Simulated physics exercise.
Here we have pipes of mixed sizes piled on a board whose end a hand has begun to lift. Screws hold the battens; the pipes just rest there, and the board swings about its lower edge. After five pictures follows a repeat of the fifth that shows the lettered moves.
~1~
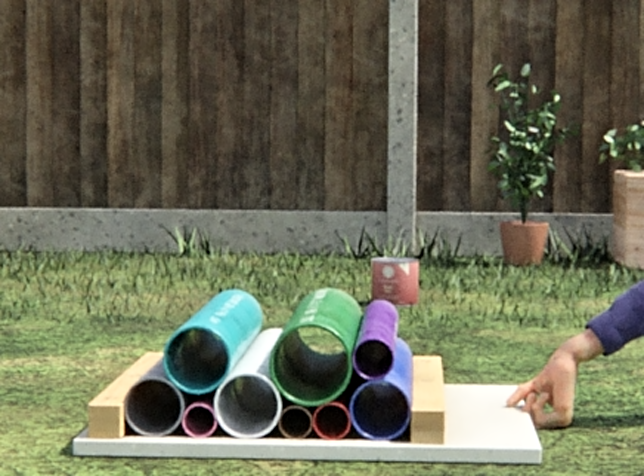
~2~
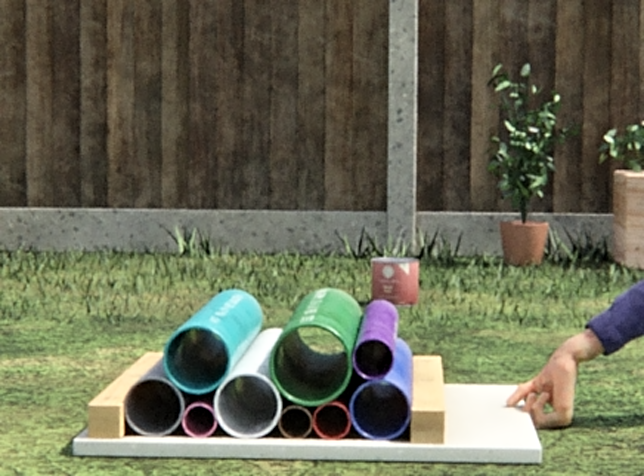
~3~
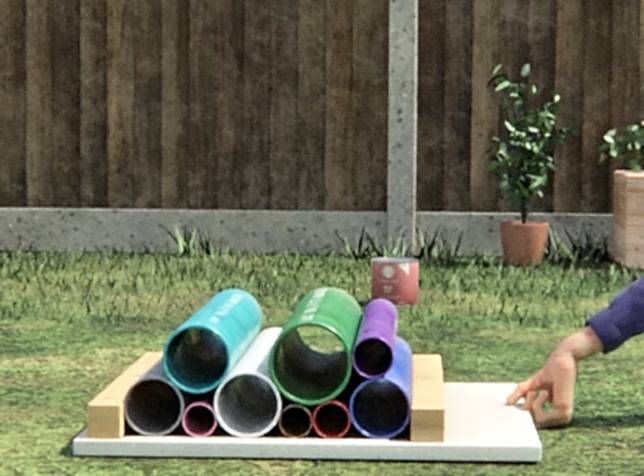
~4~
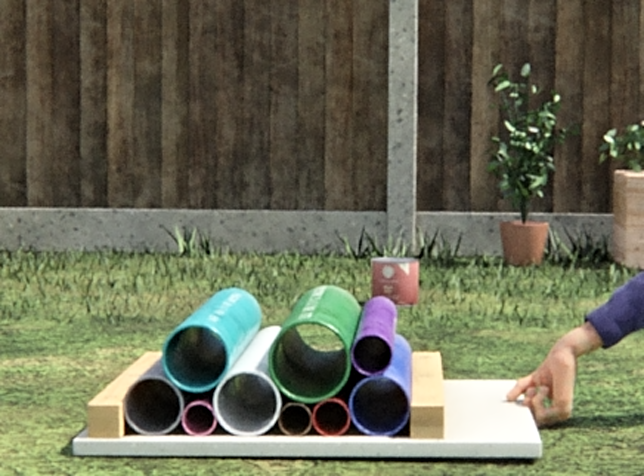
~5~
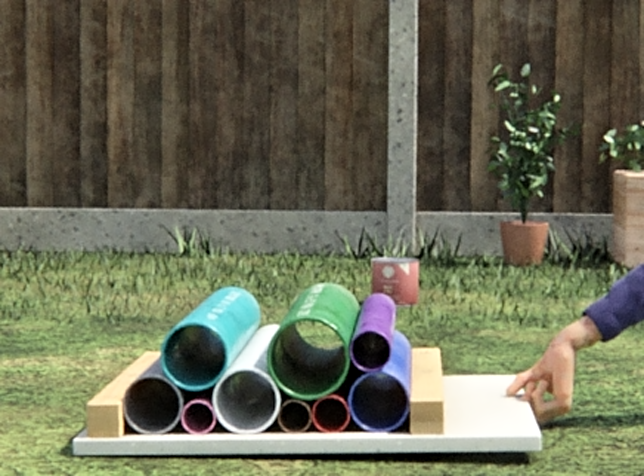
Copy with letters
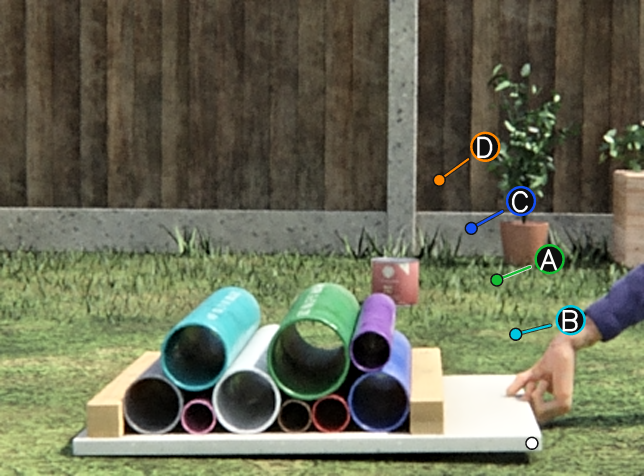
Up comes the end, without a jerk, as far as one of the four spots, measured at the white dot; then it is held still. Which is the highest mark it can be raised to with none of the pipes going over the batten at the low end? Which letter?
The highest mark that will do is D.
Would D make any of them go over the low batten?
At D: No.
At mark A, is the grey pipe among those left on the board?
Yes.
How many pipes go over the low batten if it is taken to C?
With C, none.
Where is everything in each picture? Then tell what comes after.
The first picture shows red pipe (332, 422); blue pipe (380, 410); green pipe (311, 365).
The second picture shows green pipe (311, 364); turquoise pipe (197, 359).
The third picture shows board (317, 401); blue pipe (380, 408).
The fourth picture shows board (317, 399); grey pipe (153, 405).
The fifth picture shows board (316, 396); grey pipe (152, 405).
On the copy, A at (497, 280); B at (516, 335); C at (472, 228); D at (439, 180); the white dot at (532, 443).
On D. First, board at 20°.
Then, board at 37°.
Finally, board at 37°, none over the low batten.
By contrast, A none over the low batten; B none over the low batten; C none over the low batten.
